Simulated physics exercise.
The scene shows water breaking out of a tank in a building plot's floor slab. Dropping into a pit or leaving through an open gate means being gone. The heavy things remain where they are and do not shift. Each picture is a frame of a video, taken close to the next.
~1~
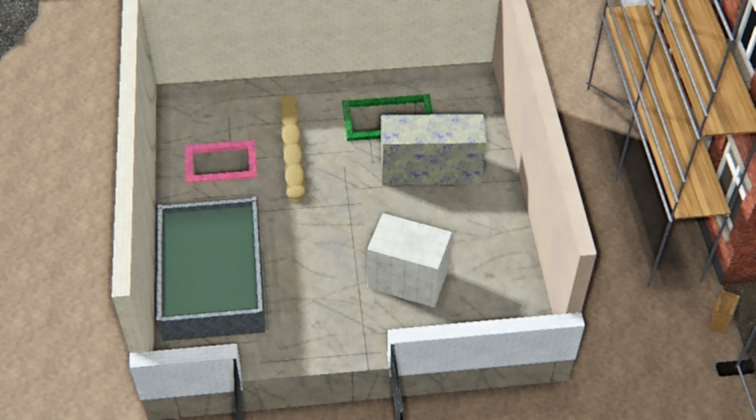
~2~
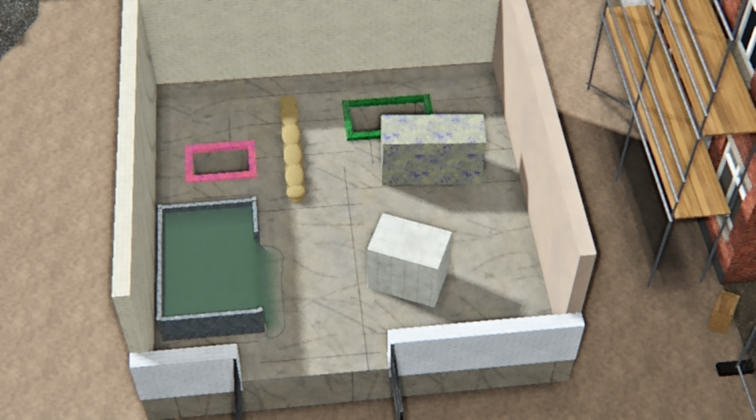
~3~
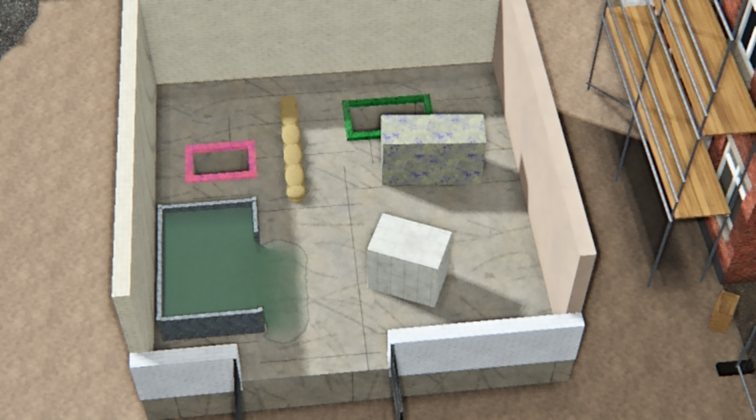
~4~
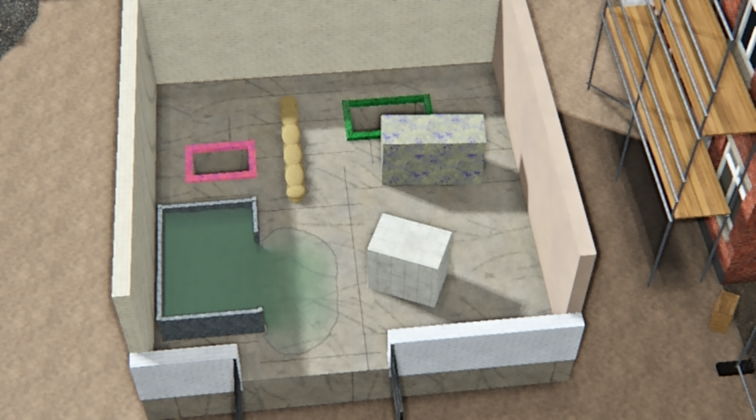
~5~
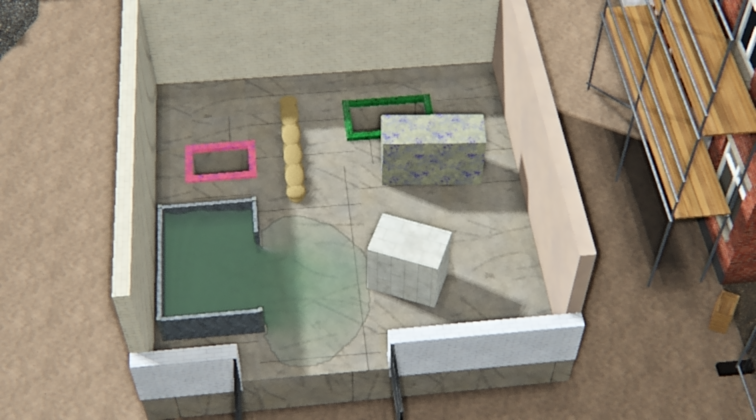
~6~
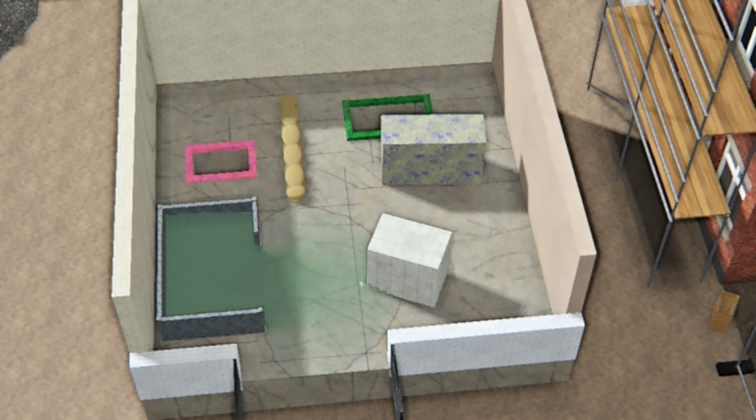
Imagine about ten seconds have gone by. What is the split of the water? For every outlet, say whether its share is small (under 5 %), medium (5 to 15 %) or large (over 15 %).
Result - gate: Large; pink pit: Small; green pit: Small.
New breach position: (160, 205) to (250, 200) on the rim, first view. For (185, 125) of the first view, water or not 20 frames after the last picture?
It would be soaked.
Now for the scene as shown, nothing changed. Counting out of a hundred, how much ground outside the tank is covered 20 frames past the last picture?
It comes to roughly 50 in a hundred.
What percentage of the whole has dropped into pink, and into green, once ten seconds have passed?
Close to 0 per cent, and close to 0 per cent.
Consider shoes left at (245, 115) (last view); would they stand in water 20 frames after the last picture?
High and dry.
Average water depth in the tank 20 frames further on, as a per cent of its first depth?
Near 24 in a hundred.
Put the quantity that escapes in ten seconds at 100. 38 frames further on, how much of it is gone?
Close to 75 per cent.
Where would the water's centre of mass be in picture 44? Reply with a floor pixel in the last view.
At roughly (399, 233).
A moment on, water covers 25 % of the floor; the gate 1 %, the pink pit 0 %, the green pit 0 %.
Next, water covers 35 % of the floor; the gate 5 %, the pink pit 0 %, the green pit 0 %.
Then, water covers 50 % of the floor; the gate 9 %, the pink pit 0 %, the green pit 0 %.
Later, water covers 60 % of the floor; the gate 13 %, the pink pit 0 %, the green pit 0 %.
In the end, water covers 80 % of the floor; the gate 17 %, the pink pit 0 %, the green pit 0 %.
